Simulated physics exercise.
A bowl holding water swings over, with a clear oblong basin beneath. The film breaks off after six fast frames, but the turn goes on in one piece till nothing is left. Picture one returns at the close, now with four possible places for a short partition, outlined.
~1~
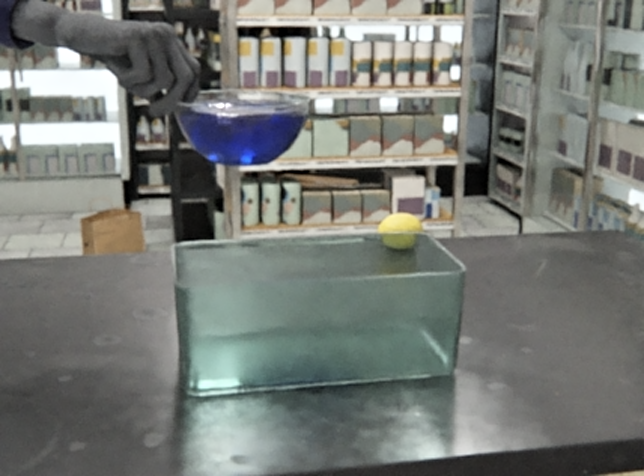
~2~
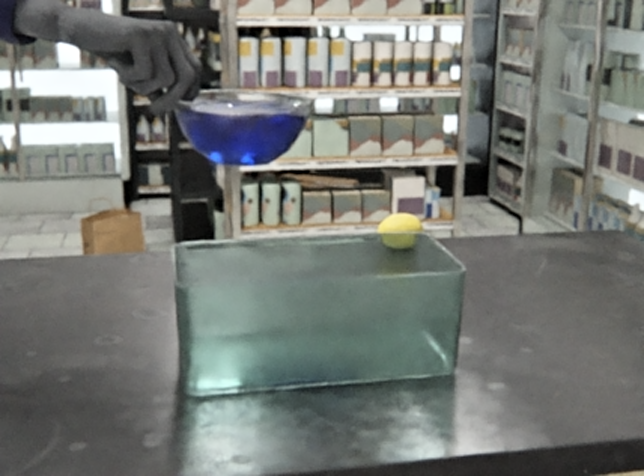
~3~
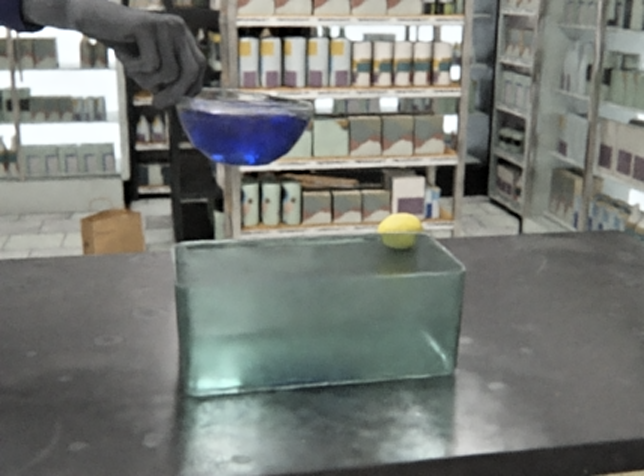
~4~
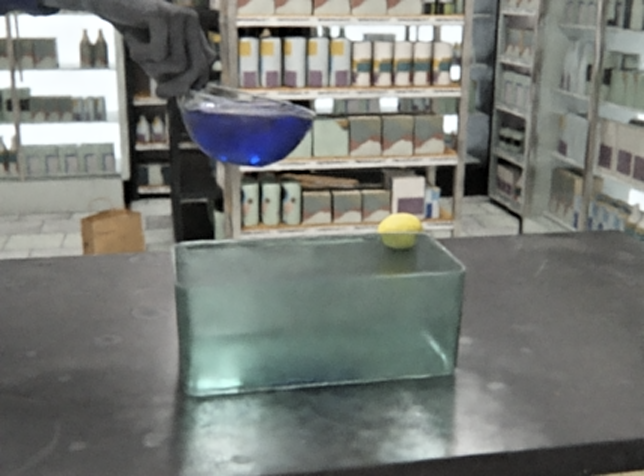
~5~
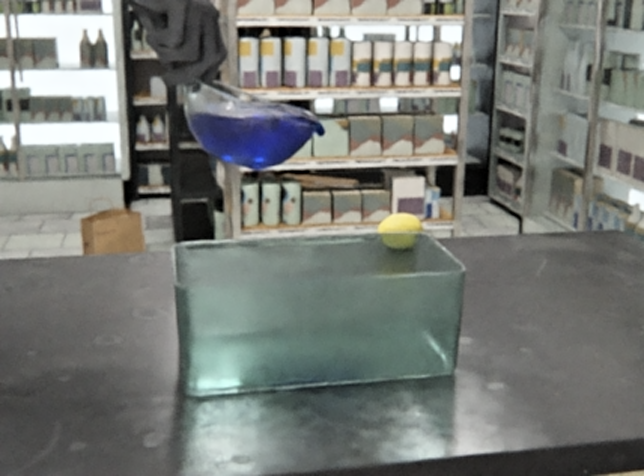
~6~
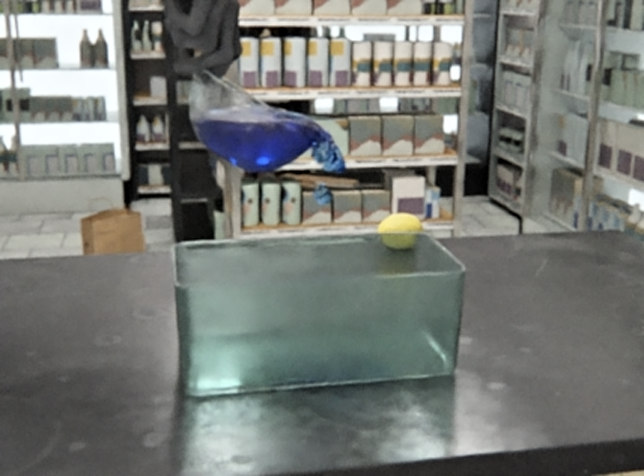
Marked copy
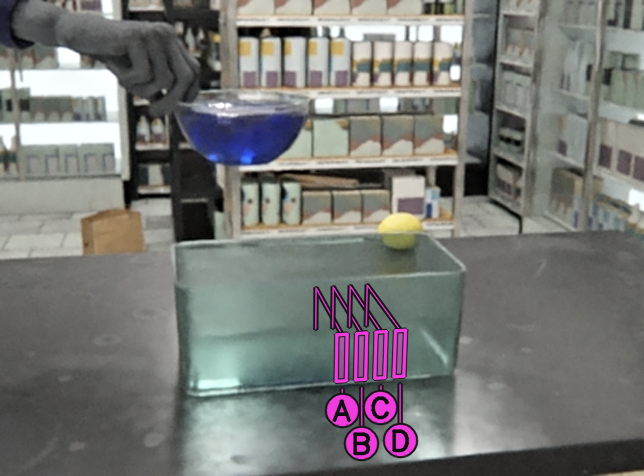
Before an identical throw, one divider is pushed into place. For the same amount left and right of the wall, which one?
It is C.
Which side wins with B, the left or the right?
More ends on the right.
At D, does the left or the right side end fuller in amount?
More ends on the left.
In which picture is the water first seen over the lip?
Picture 5.
In magenta, A at (342, 388); B at (361, 387); C at (380, 385); D at (400, 384).
Choosing A, about 12 % ends left of the wall and 87 % right of it.
Choosing B, about 24 % ends left of the wall and 75 % right of it.
Choosing C, about 47 % ends left of the wall and 53 % right of it.
Choosing D, about 78 % ends left of the wall and 20 % right of it.
